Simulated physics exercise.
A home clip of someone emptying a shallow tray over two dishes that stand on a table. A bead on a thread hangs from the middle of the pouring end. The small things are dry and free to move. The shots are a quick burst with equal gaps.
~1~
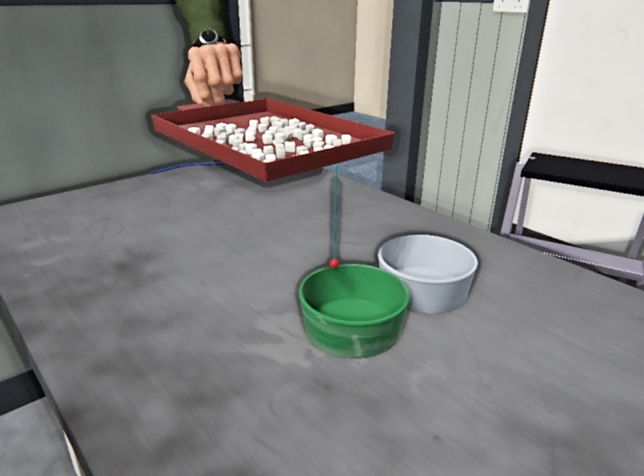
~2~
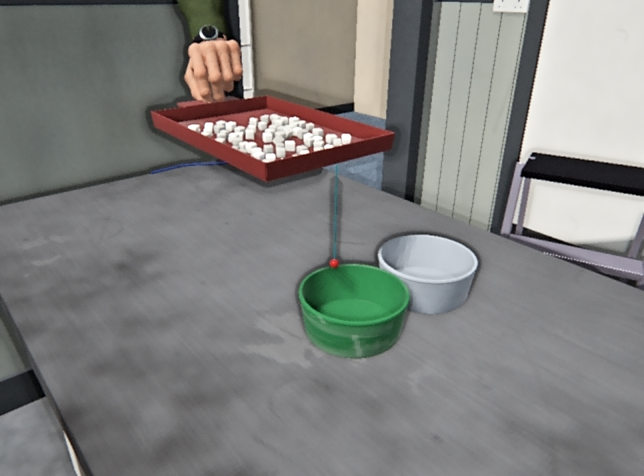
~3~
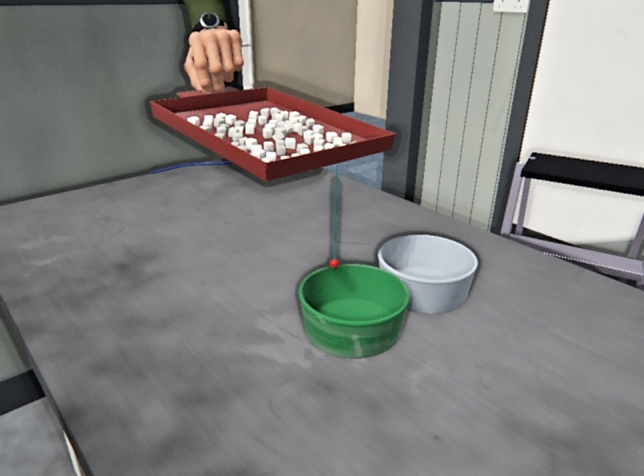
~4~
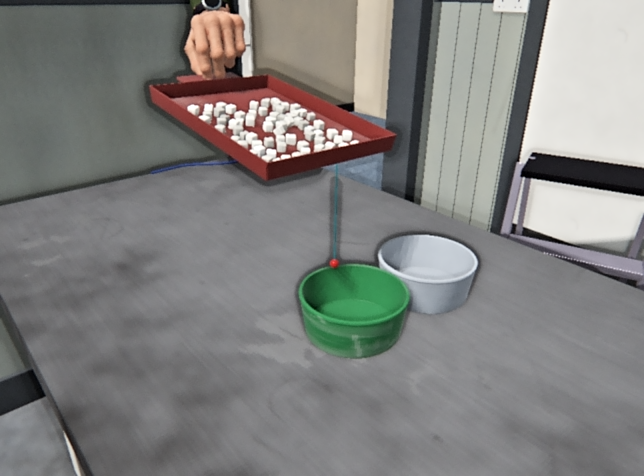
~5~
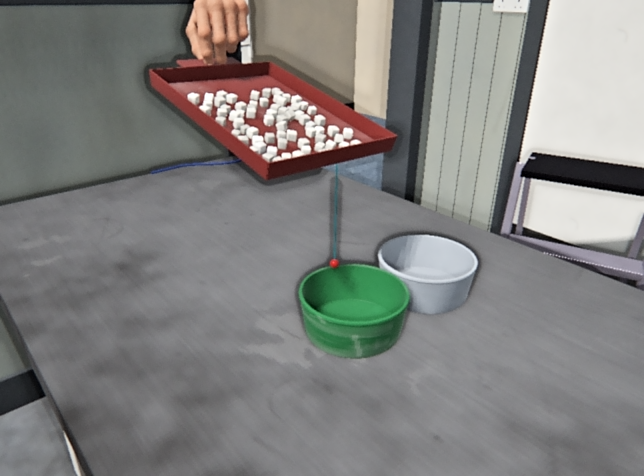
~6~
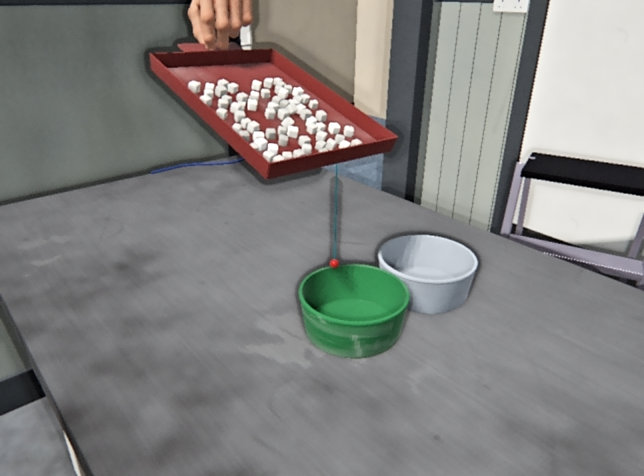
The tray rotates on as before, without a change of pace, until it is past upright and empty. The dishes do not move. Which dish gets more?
More goes to the left dish.
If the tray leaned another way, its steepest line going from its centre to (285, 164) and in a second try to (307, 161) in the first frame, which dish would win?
The first try: The left one. The second: The dish on the left.
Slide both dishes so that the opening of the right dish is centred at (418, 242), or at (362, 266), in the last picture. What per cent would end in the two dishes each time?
In turn 30 and 30 in a hundred.
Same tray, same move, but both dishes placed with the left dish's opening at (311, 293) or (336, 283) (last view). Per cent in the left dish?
First some 20, then 30 per cent.
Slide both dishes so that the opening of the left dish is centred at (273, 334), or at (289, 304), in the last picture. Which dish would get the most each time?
In turn: The right one; the right-hand dish.
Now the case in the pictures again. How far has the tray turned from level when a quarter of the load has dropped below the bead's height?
Near 120 degrees.
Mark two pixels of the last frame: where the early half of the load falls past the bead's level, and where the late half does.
Around (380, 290) and then (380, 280).
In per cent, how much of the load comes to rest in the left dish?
It comes to 50 per cent or so.
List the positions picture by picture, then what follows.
Corners of the pouring end at (266, 162) and (392, 133), level; middle of the load at (268, 139), sugar cubes; left dish at (392, 330); right dish at (464, 289); bead on its thread at (335, 264), in the first picture.
Corners of the pouring end at (266, 162) and (392, 133), level; middle of the load at (268, 138), in the second picture.
Corners of the pouring end at (267, 162) and (393, 133), tipped barely, level across its low end; middle of the load at (268, 134), in the third picture.
Corners of the pouring end at (268, 162) and (394, 134), tipped a little, level across its low end; middle of the load at (268, 127), in the fourth picture.
Corners of the pouring end at (269, 162) and (395, 135), tipped a little, level across its low end; middle of the load at (269, 120), in the fifth picture.
Corners of the pouring end at (270, 162) and (396, 136), tipped clearly, level across its low end; middle of the load at (270, 114); left dish at (392, 330); right dish at (464, 289), in the sixth picture.
Soon, tray tipped steeply; all on the tray.
A while on, tray tipped past a quarter turn; nearly all on the tray; a stray few in the left dish; a stray few outside both; a stray few in the air.
Towards the end, tray tipped past a quarter turn; about half in the left dish; about a quarter in the right dish; about a third outside both.
Finally, tray tipped past a quarter turn; about half in the left dish; about a quarter in the right dish; about a third outside both.
